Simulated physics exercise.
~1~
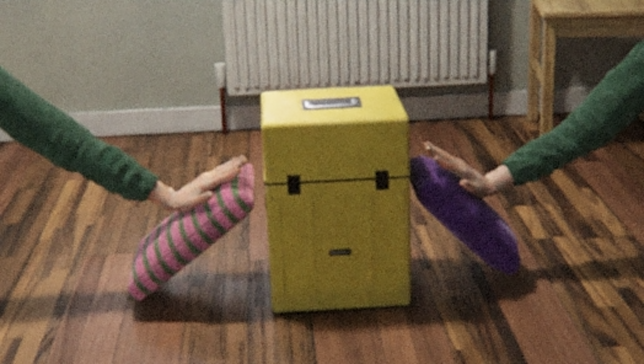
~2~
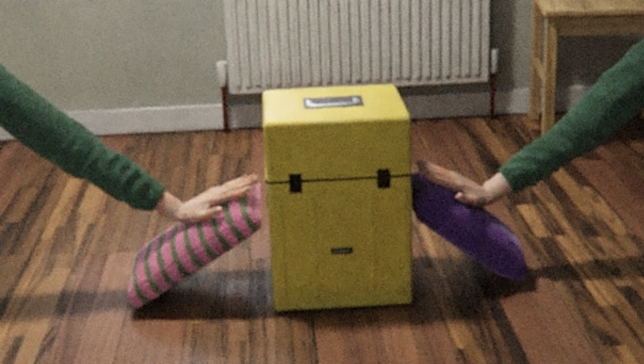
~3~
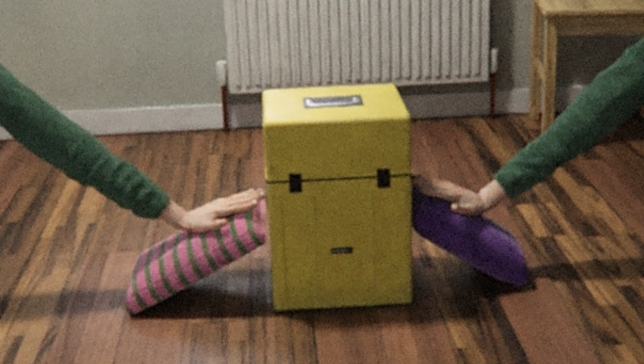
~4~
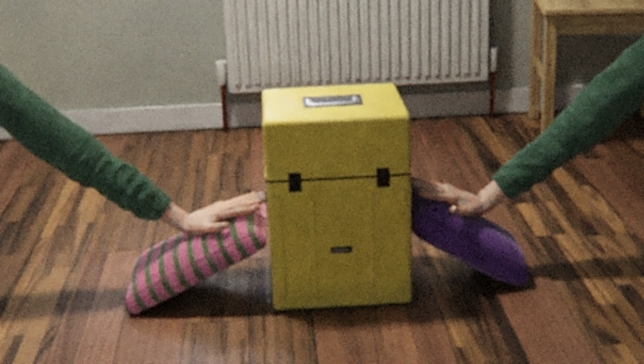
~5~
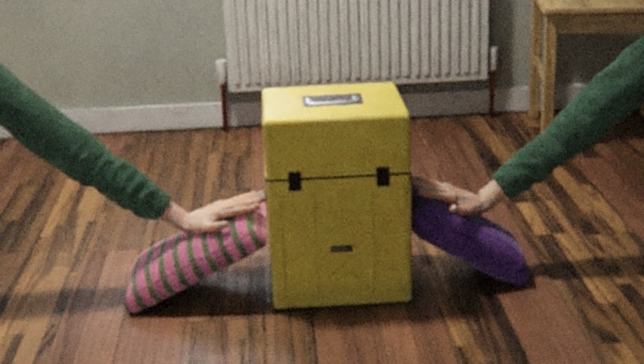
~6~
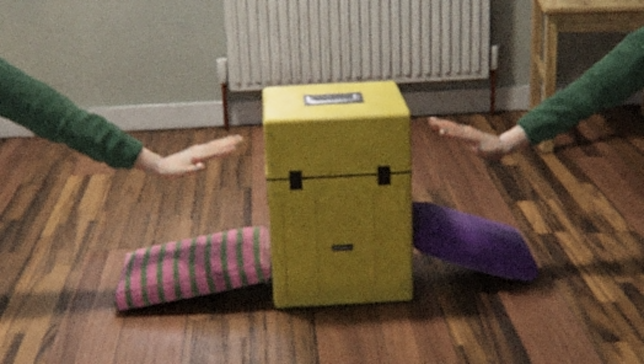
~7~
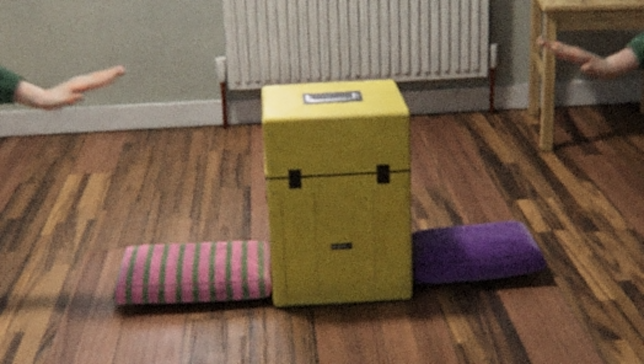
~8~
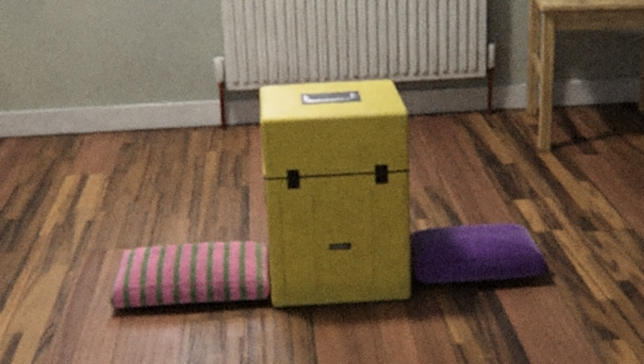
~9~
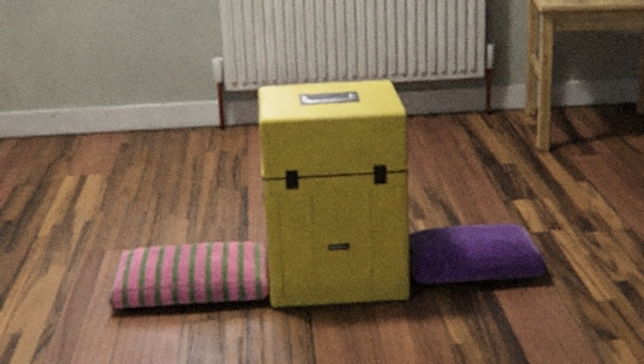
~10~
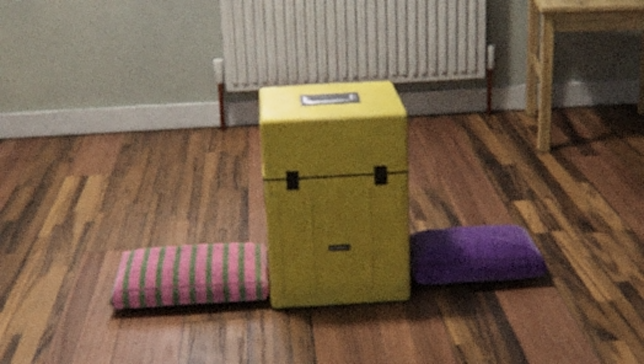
On a bare wooden floor near a radiator, two green-sleeved arms pressed a striped pink pillow and a purple soft bag against a yellow chest, then let go and drew away, and both slid down to lie flat on either side.
